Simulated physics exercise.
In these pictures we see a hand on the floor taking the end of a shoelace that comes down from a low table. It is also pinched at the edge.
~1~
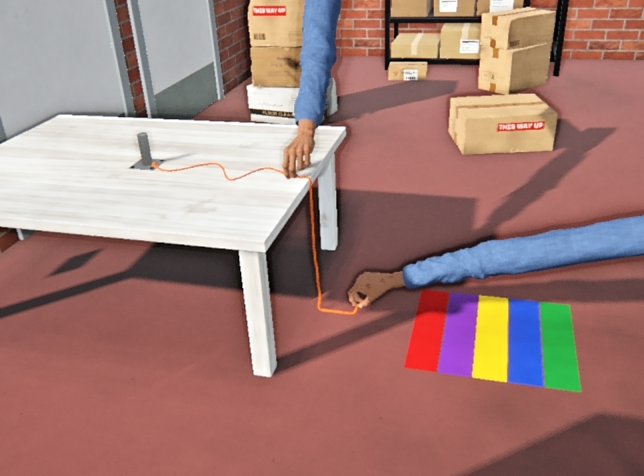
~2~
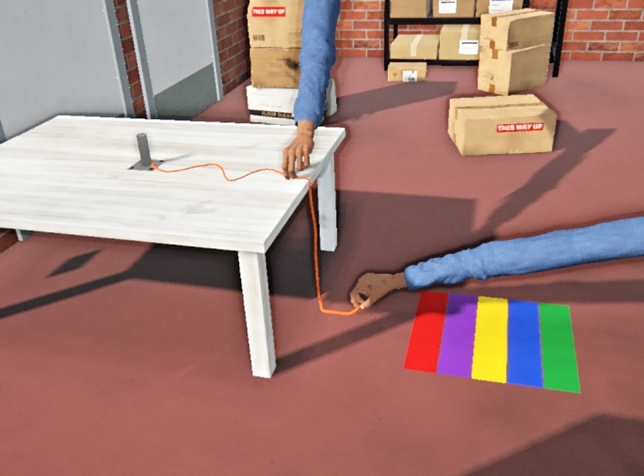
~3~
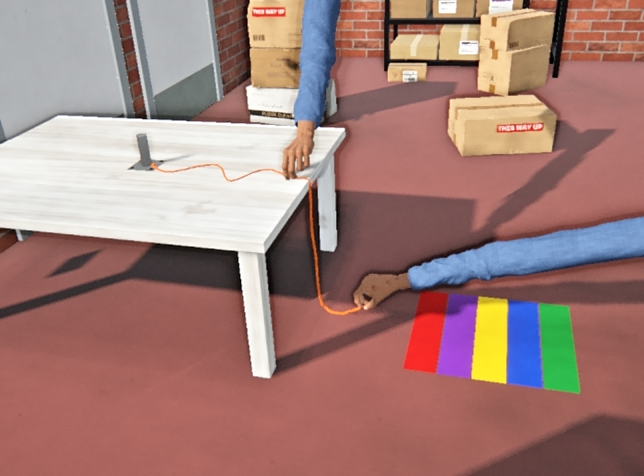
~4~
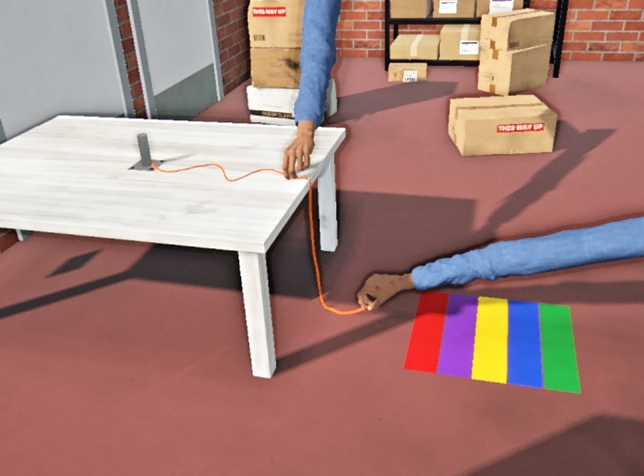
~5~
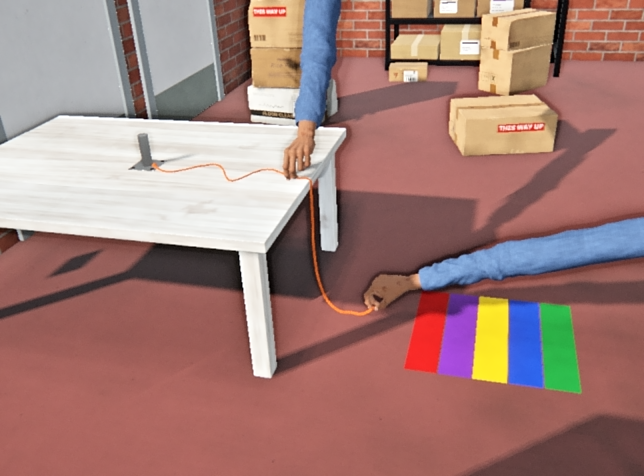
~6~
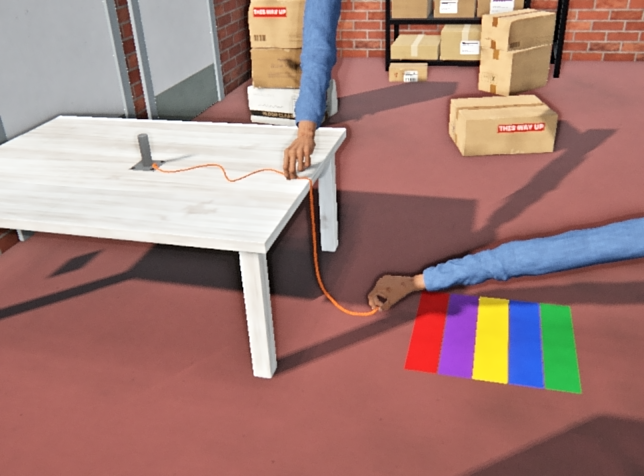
An orange cord runs across a white wooden table and down past its edge to a hand near the floor, seen from slightly above in a room with brick walls and cardboard boxes. Another blue-sleeved arm pinches it at the table's edge, and red, purple, yellow, blue and green stripes lie at right. The lower hand slowly draws the cord's end slightly right, its hanging part shifting into a smoother curve, while the view stays still.
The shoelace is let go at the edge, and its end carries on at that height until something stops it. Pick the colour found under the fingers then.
Blue is under them.
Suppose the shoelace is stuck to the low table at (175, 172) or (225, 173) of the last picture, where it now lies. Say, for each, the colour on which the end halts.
The end would stop on blue and then on yellow.
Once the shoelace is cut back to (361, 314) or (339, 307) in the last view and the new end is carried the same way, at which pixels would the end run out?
Roughly (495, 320), (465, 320).
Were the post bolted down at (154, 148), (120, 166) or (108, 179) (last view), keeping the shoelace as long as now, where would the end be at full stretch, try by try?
Estimated pixels per try: (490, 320); (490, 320); (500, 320).
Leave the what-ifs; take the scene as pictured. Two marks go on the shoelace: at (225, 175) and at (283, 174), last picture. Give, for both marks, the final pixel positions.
Roughly at (250, 174), and the other roughly at (329, 193).
Soon after, end near (464, 318); over purple.
After that, end near (502, 322); over yellow.
At the stop, end near (527, 325); over blue. Over blue.
